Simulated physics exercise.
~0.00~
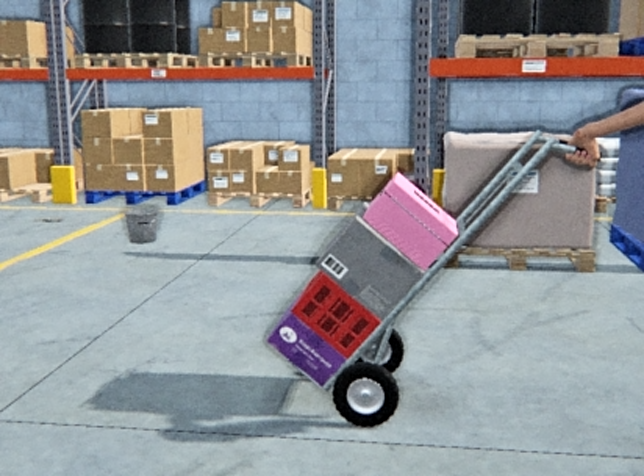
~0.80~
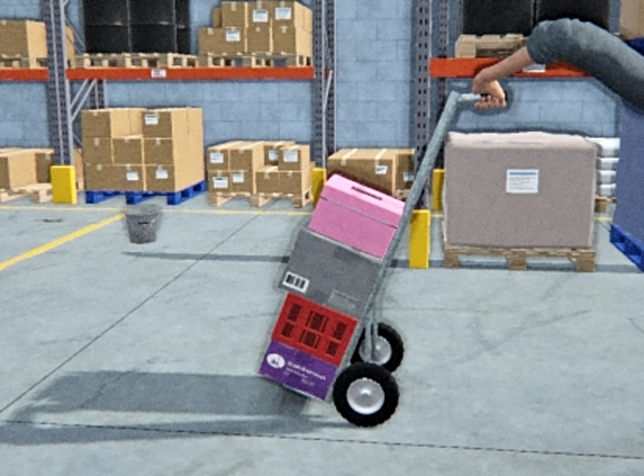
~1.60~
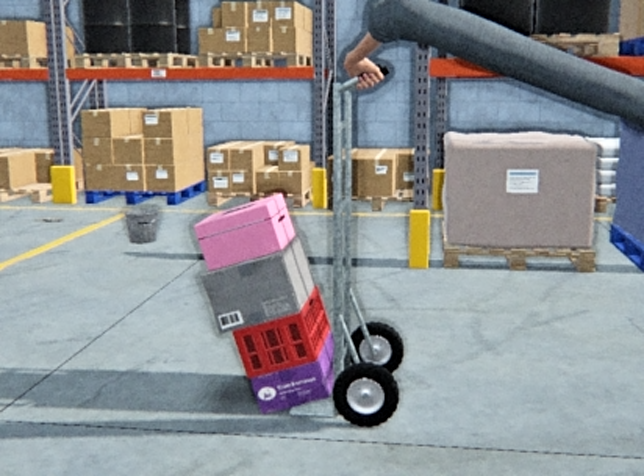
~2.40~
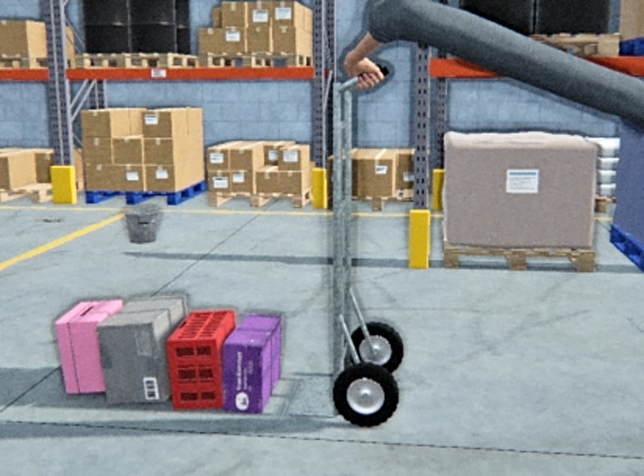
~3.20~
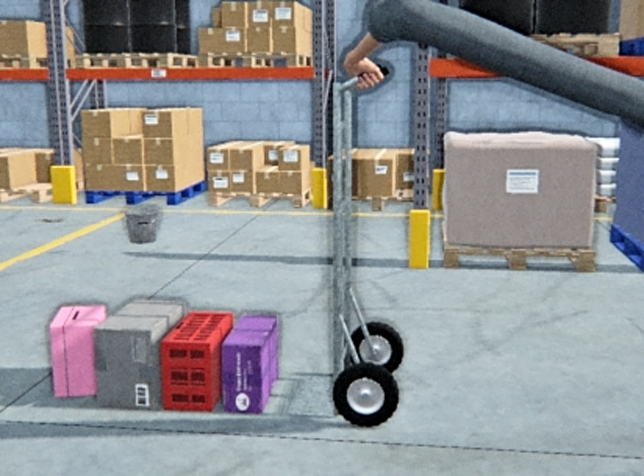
In a warehouse with racks of cardboard boxes along a blue wall, seen from the side, a hand at the right holds a sack truck tilted back. Its leaning stack has a purple box at the bottom, then a red crate, a grey box and a pink toolbox on top. The arm swings the truck up and forward to the left until it stands upright. The stack keeps going, tipping left away from the frame, and topples to the floor. All four pieces end lying in a row left of the upright truck, pink farthest and purple nearest, while the hand still grips the handle.
